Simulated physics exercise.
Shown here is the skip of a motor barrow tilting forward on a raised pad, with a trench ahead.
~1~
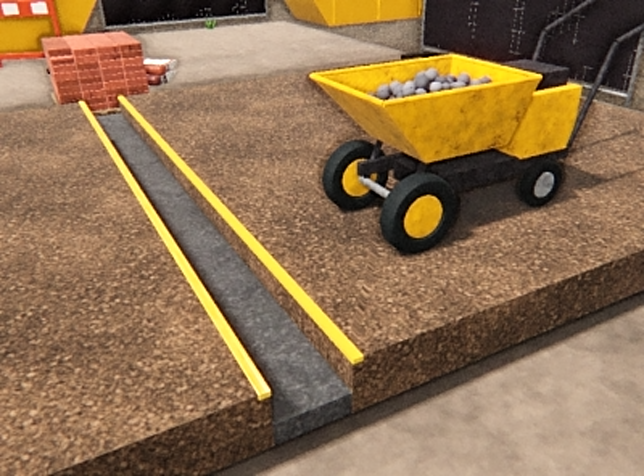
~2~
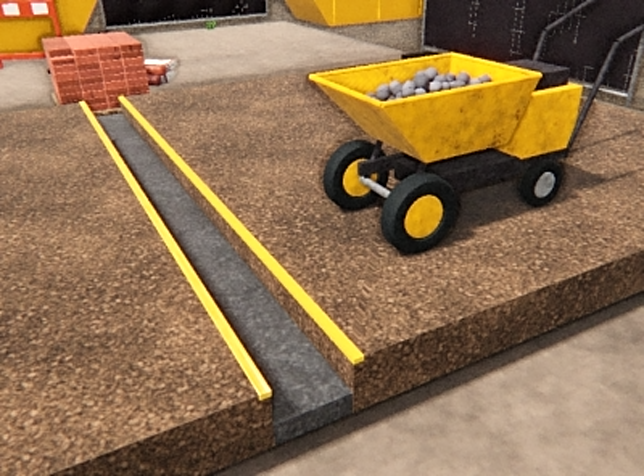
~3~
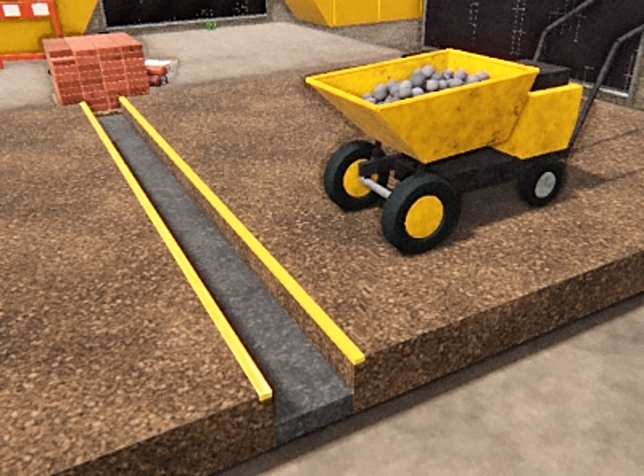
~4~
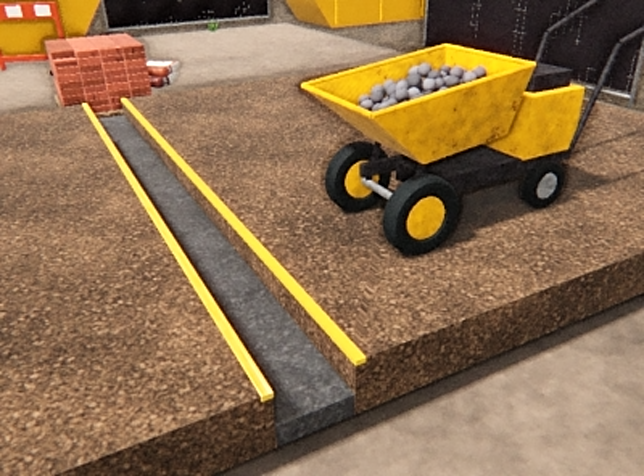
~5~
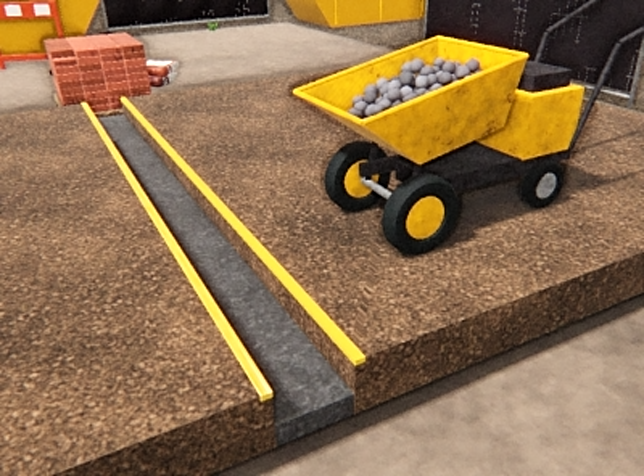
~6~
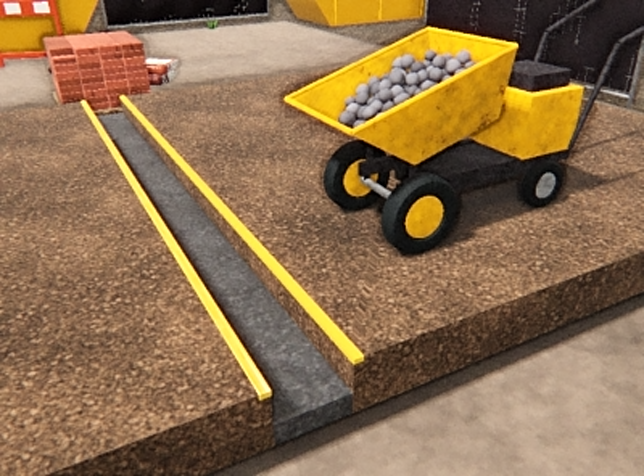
On a raised pad of rough brown ground in a building yard, seen from slightly above by a still camera, a narrow dark trench edged with yellow strips runs across the left. A yellow motor barrow with black wheels stands at right, its skip holding round grey cobbles, with red bricks stacked behind at upper left. The skip starts level, then tilts gradually forward to the left, its lip lowering and its back rising, while the wheels stay put.
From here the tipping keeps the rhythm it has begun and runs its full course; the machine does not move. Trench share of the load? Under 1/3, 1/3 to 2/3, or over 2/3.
Alright, so the trench is left with a share exceeding two thirds.
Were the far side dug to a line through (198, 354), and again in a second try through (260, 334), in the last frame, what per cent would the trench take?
About 90 and 60 per cent.
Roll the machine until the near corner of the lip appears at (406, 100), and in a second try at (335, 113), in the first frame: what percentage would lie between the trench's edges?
You'd see around 70 per cent the first time and around 60 per cent the second.
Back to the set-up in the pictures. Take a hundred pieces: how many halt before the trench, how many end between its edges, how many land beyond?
Shares in per cent - short: 5, between: 80, beyond: 5.
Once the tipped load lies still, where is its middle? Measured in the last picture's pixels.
Roughly pixel (235, 280).
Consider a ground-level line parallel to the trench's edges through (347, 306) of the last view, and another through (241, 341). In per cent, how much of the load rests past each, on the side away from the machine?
Respectively 90 and 0 %.
Shortly afterwards, skip tipped steeply; the whole lot in the skip.
Next, skip tipped right over; the bulk in the skip; only a few short of the trench; near a quarter in or heaped over the trench; only a few falling.
Some moments later, skip tipped right over; a little in the skip; a little short of the trench; the bulk in or heaped over the trench; only a few beyond it.
In the end, skip tipped right over; a little in the skip; a little short of the trench; the bulk in or heaped over the trench; only a few beyond it.
